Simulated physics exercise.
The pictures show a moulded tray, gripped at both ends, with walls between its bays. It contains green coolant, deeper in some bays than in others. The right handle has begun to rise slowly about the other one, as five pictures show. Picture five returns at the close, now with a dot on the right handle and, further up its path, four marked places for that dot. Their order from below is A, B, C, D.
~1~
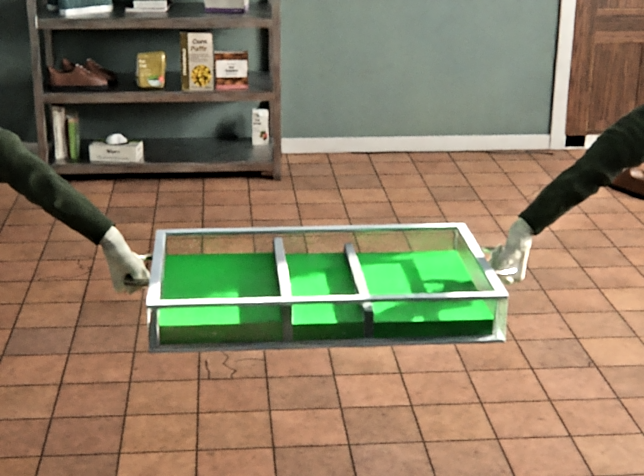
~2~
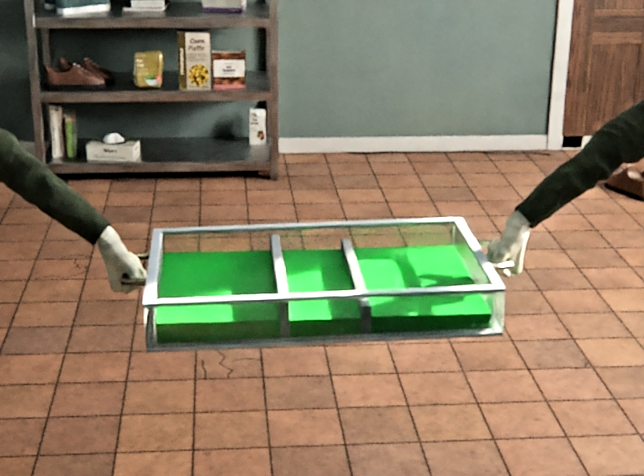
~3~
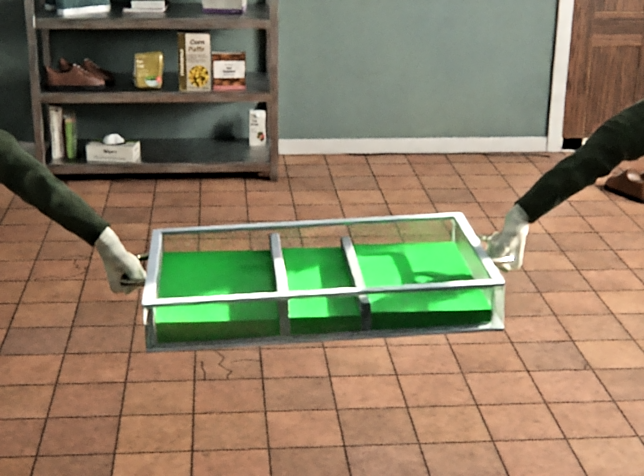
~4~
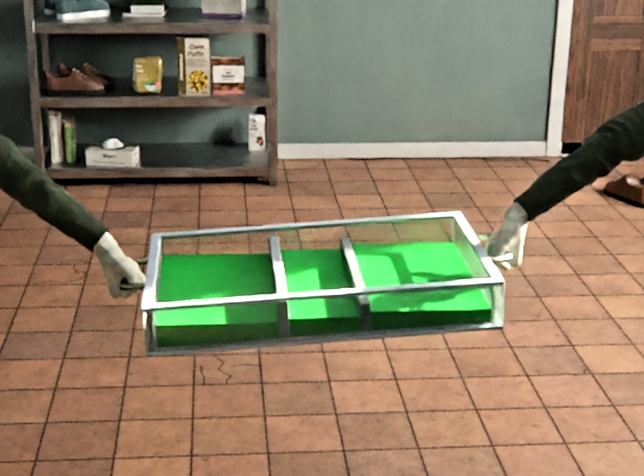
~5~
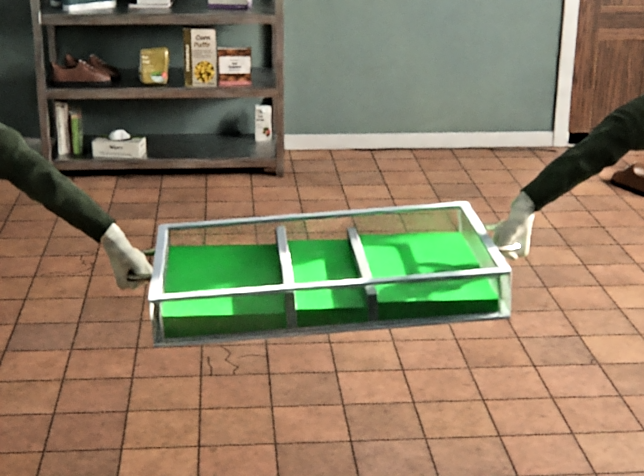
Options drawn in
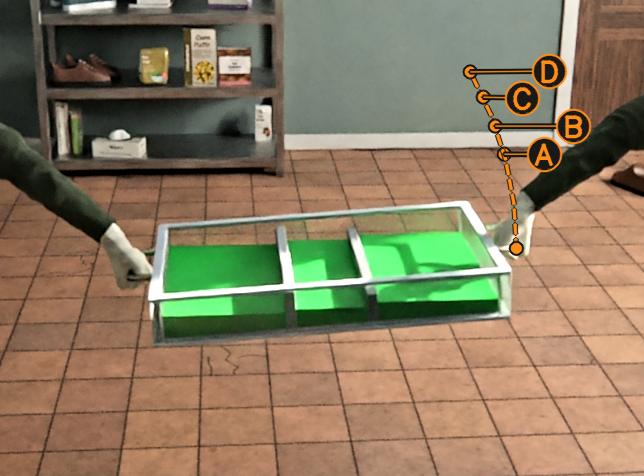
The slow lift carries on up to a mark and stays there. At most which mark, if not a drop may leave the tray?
That is mark A.
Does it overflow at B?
Yes, that goes wrong.
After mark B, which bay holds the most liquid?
The left bay.
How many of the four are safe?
One of the four.
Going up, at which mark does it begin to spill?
Here it is mark B.
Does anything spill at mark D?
Yes, it does.
On the marked copy, A at (504, 154); B at (495, 126); C at (483, 97); D at (470, 71).
With A, nothing spills; the left bay holds the most.
With B, about 8 % goes over the rim.
With C, about 25 % goes over the rim.
With D, about 36 % goes over the rim.
